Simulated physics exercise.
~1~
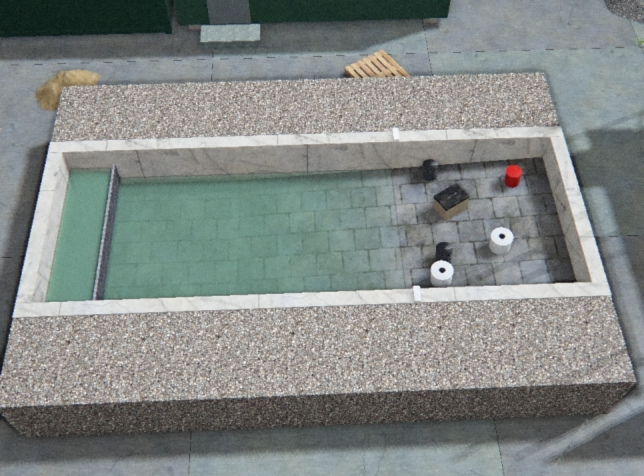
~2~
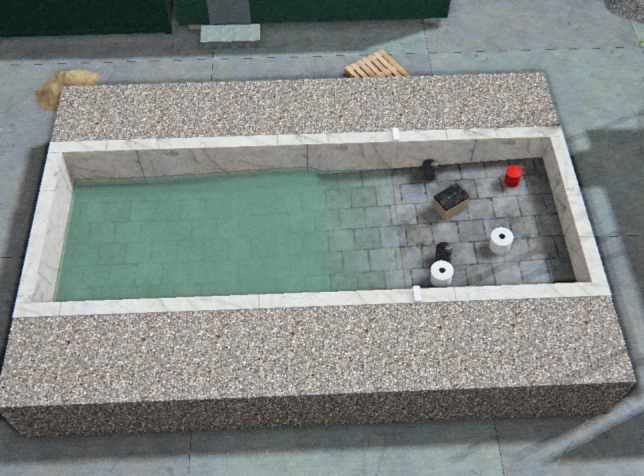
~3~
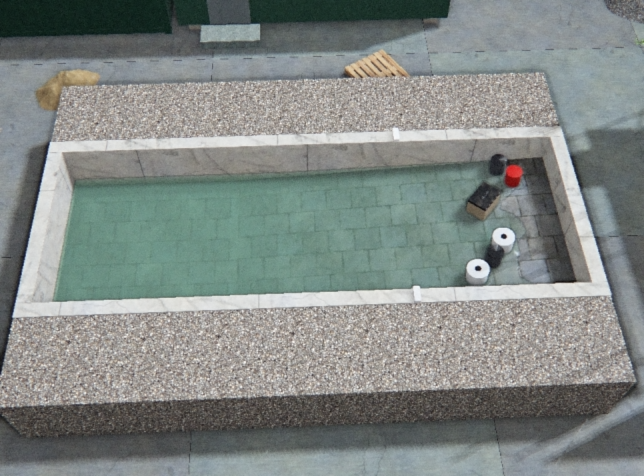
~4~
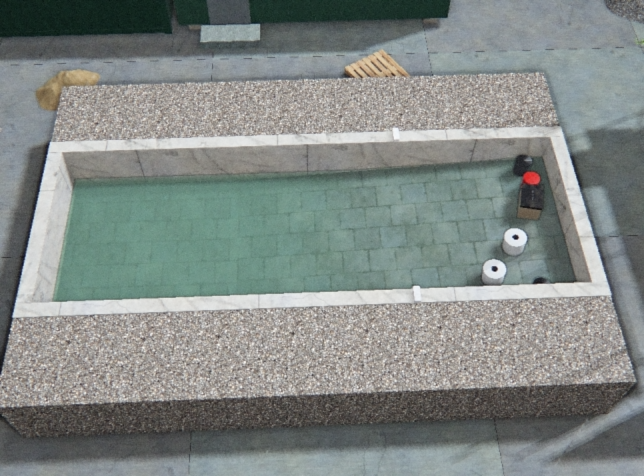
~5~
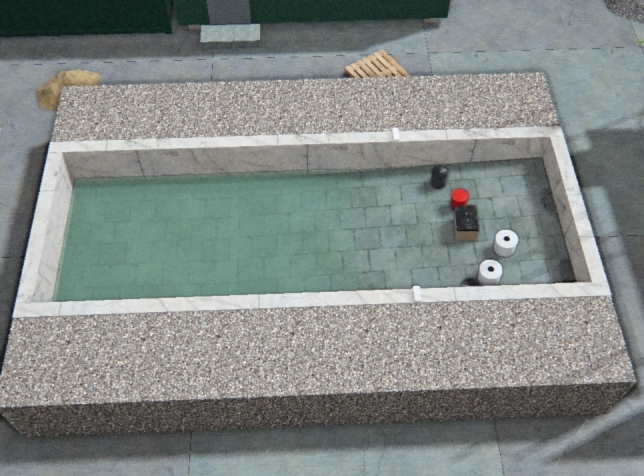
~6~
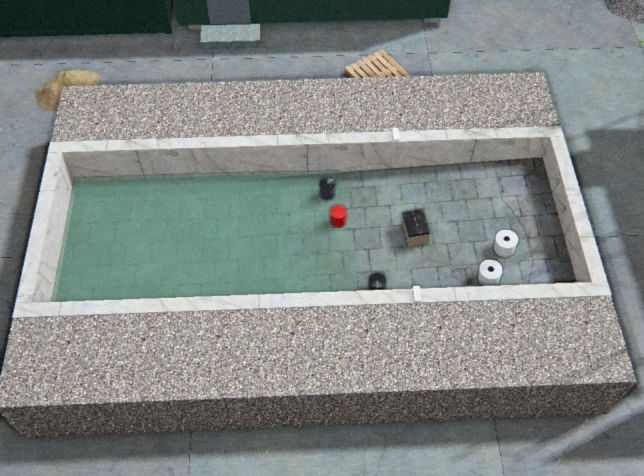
Water surges right up the tiled basin, then draws the red pail back left with it.
